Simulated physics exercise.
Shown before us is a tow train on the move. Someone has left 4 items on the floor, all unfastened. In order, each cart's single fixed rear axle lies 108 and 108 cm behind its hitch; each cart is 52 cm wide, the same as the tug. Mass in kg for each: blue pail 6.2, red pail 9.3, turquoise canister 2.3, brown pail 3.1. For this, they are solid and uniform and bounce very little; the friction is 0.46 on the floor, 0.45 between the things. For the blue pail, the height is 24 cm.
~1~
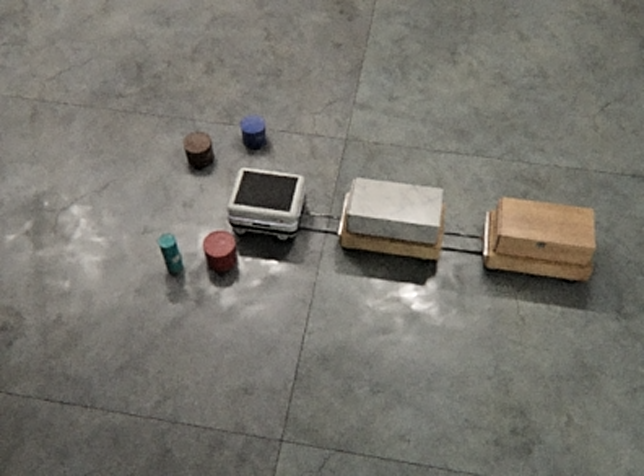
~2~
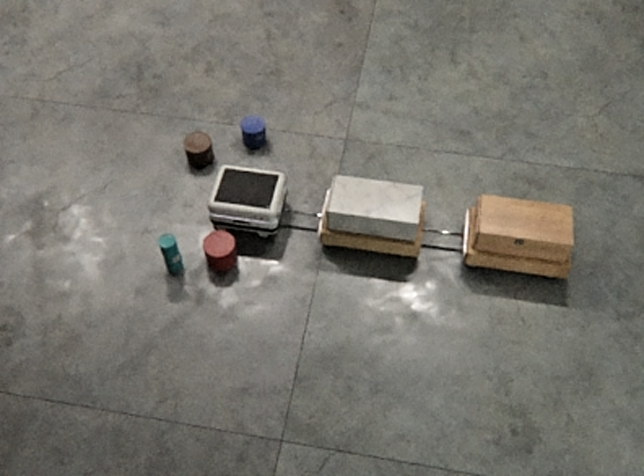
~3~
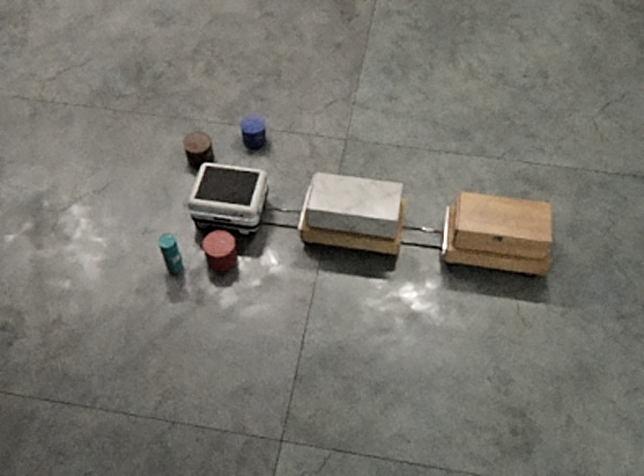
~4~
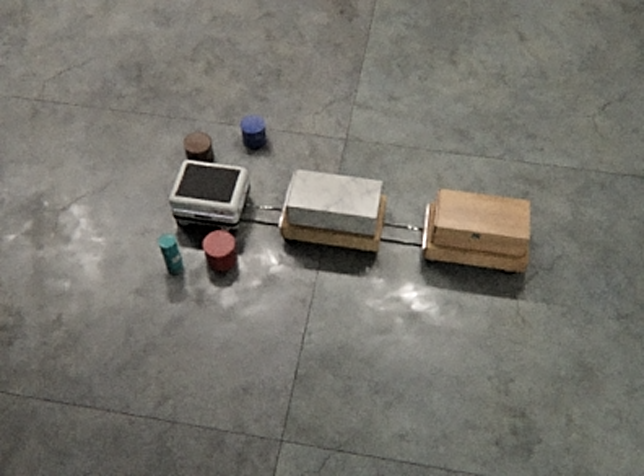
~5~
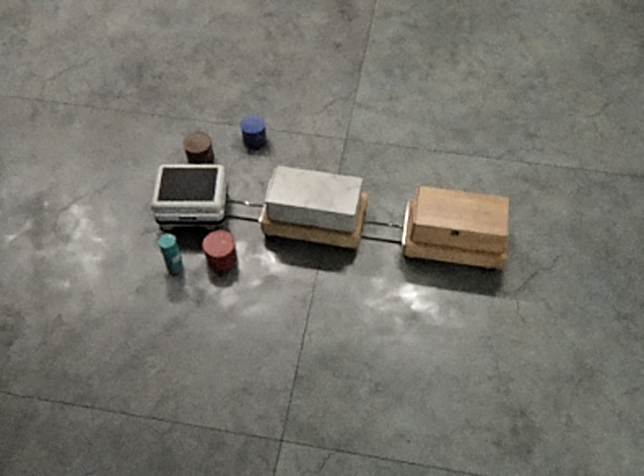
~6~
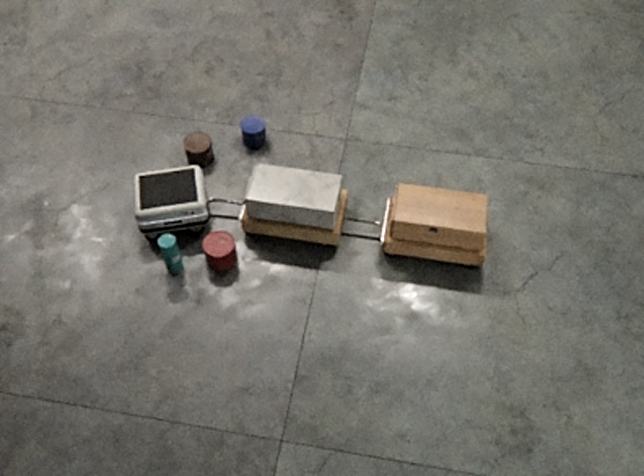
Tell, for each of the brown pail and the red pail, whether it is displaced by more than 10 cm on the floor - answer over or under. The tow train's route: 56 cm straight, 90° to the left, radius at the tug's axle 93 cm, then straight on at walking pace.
Brown pail: Under, red pail: Over.
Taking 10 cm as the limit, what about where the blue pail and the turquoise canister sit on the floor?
First the blue pail: It stays in position; then the turquoise canister: It departs its position.
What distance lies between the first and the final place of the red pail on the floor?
I'd say about 82 cm between start and finish.
Then, 1.50 s after the last picture, tug 193 cm along; red pail slid 7 cm near (218, 258); turquoise canister slid 3 cm.
Then, 3.50 s after the last picture, tug 331 cm along; red pail slid 50 cm near (190, 294); turquoise canister slid 46 cm.
Then, 5.20 s after the last picture, tug 448 cm along; red pail slid 81 cm near (190, 330); turquoise canister slid 110 cm.
At rest, not toppled but over 10 cm from the start, red pail and turquoise canister; the other 2 in place, give or take 10 cm. Seen from the same camera at the end, brown pail near (199, 150), red pail near (190, 331).
